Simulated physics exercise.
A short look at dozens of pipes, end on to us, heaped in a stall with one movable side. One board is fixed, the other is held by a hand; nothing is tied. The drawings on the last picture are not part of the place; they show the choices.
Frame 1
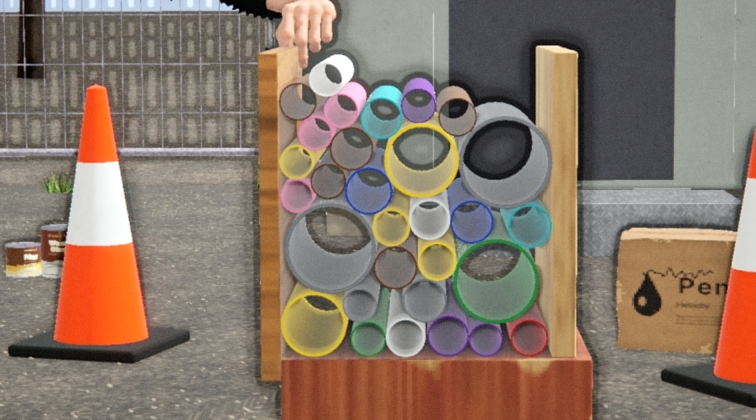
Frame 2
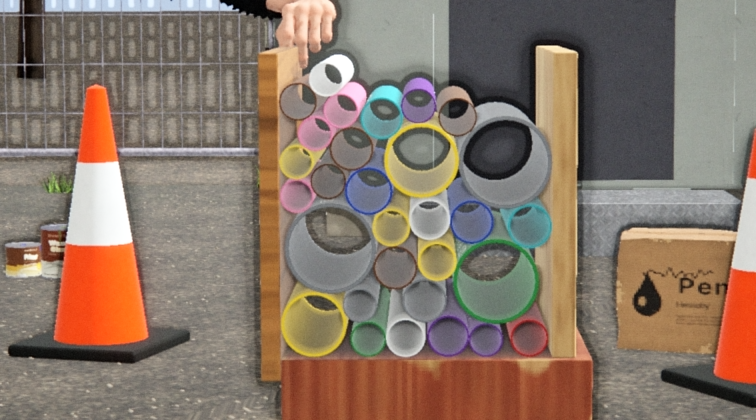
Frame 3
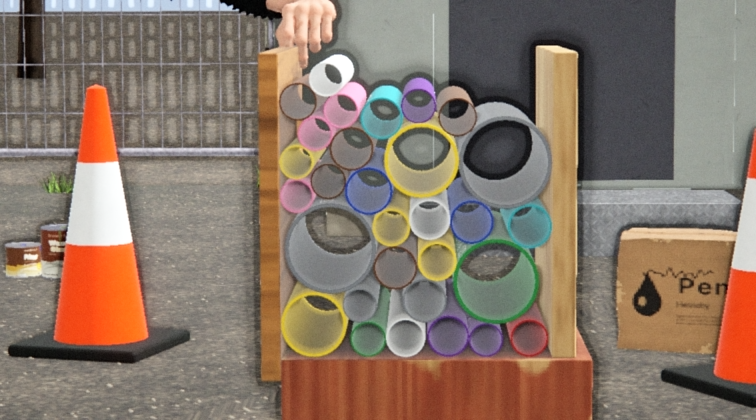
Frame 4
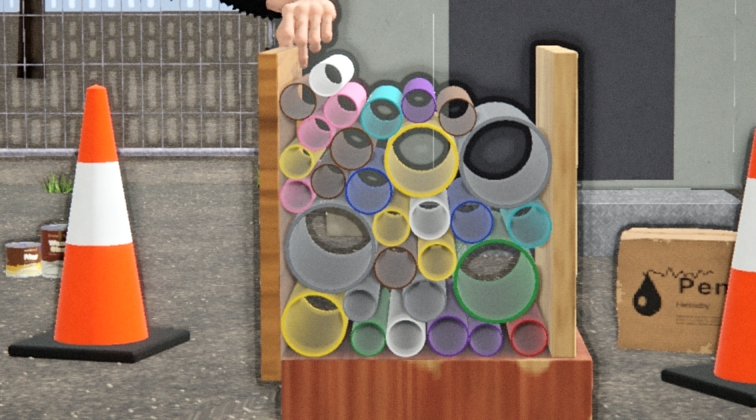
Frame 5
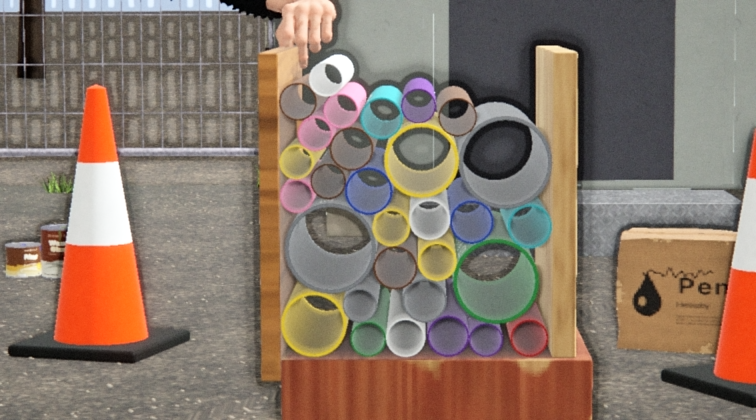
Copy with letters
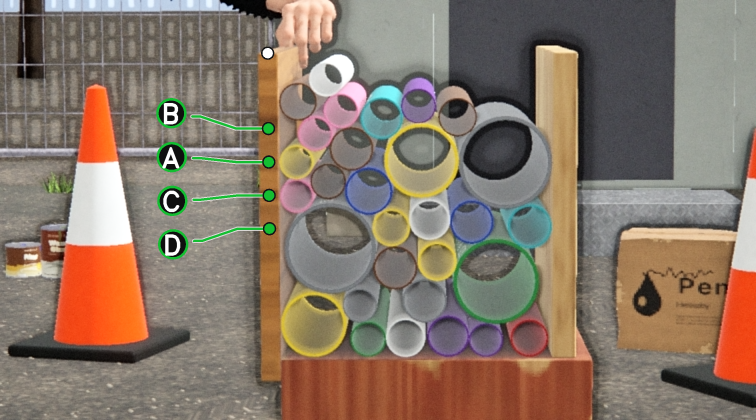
The video shows dozens of colourful pipes of different sizes heaped between two upright wooden boards, with a hand at the top of the left board and traffic cones on either side. Nothing visibly moves.
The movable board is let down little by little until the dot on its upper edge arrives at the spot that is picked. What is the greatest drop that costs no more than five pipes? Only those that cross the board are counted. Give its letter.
At most to C.
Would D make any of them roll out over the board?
Yes, at D.
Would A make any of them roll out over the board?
Yes, at A.
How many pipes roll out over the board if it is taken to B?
The count is none.
On the marked copy, A at (269, 162); B at (268, 128); C at (269, 196); D at (270, 229); the white dot at (268, 53).
With C. Early on, top of the board (279, 122).
Further on, top of the board (280, 195).
At the end, top of the board (280, 195), five out over the board.
As for the rest, A two out over the board; B none out over the board; D more than five out over the board.
